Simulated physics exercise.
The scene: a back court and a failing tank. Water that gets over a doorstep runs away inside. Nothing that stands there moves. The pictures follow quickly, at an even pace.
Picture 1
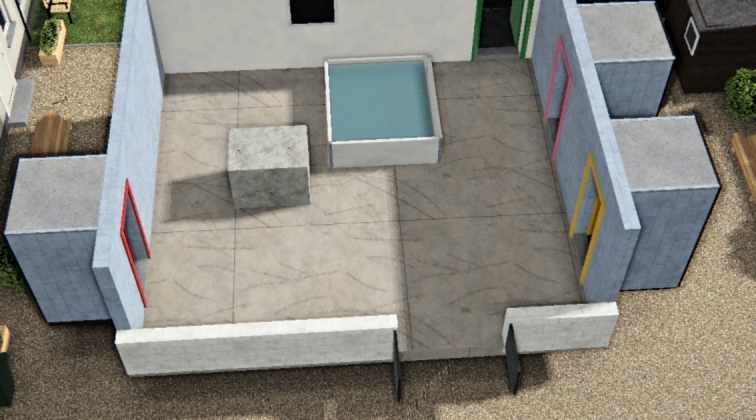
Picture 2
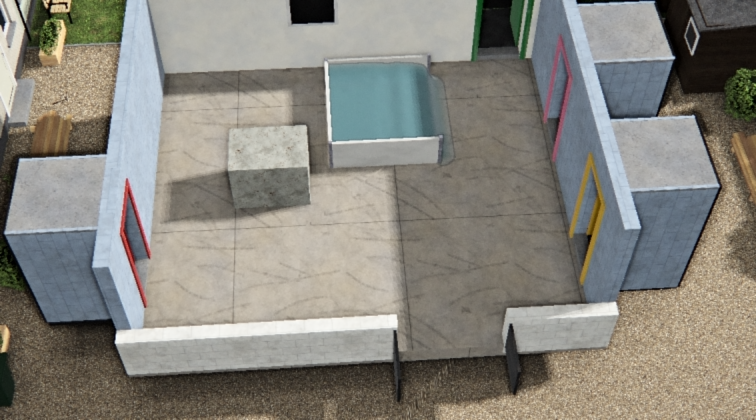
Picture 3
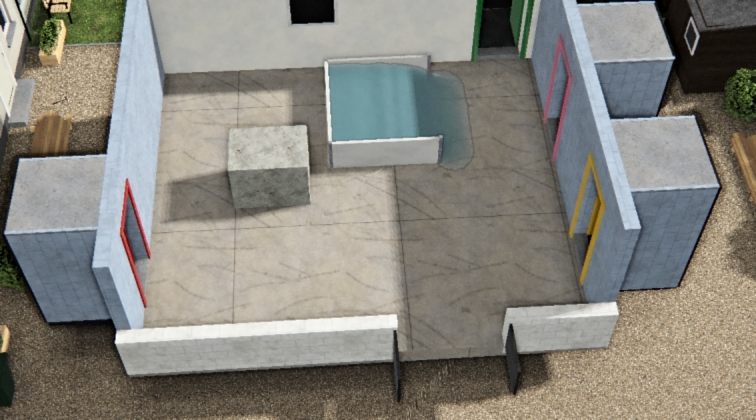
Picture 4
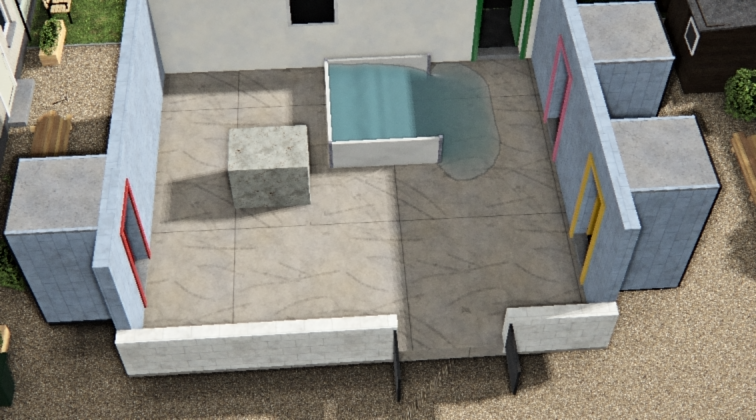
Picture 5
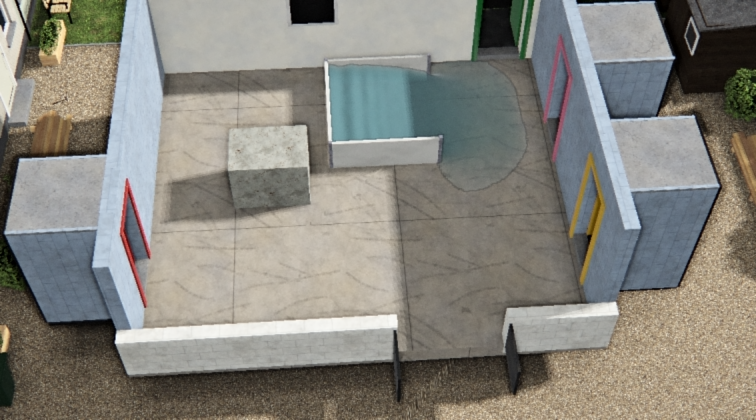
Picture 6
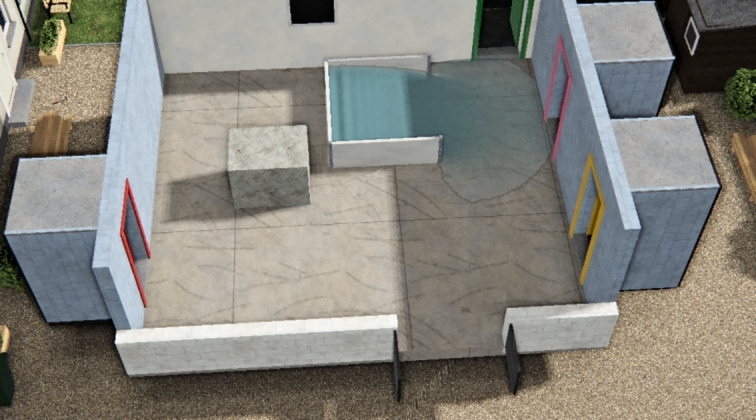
Water pours from the right side of a tank and spreads across the court floor.
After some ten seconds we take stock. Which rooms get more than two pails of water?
One by one: The green door floods; the pink door floods; the red door holds within the limit; the yellow door holds within the limit.
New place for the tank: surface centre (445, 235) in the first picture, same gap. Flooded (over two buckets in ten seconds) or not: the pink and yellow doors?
One by one: The pink one stays under; the yellow one floods.
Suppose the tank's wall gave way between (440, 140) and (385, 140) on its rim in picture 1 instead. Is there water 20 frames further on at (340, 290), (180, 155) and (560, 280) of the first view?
In turn: Wet, dry, under water.
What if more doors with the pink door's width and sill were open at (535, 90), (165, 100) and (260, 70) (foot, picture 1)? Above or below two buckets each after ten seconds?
One after the other: Goes over, takes less, holds.
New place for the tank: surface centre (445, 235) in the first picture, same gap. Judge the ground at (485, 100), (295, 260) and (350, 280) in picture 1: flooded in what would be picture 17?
As listed: Under water, dry, no water.
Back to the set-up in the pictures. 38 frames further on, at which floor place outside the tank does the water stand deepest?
At about (591, 328).
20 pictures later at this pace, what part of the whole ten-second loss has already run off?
Near 45 in a hundred.
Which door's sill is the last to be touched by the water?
That is the red door.
A moment on, water covers 20 % of the floor; the green door wet at the sill, nothing in, the pink door over two buckets in, the red door not reached, the yellow door not reached.
Next, water covers 20 % of the floor; the green door over two buckets in, the pink door far over two buckets in, the red door not reached, the yellow door wet at the sill, nothing in.
Then, water covers 35 % of the floor; the green door far over two buckets in, the pink door far over two buckets in, the red door not reached, the yellow door wet at the sill, nothing in.
Later, water covers 55 % of the floor; the green door far over two buckets in, the pink door far over two buckets in, the red door not reached, the yellow door wet at the sill, nothing in.
In the end, water covers 80 % of the floor; the green door far over two buckets in, the pink door far over two buckets in, the red door under two buckets in, the yellow door wet at the sill, nothing in.
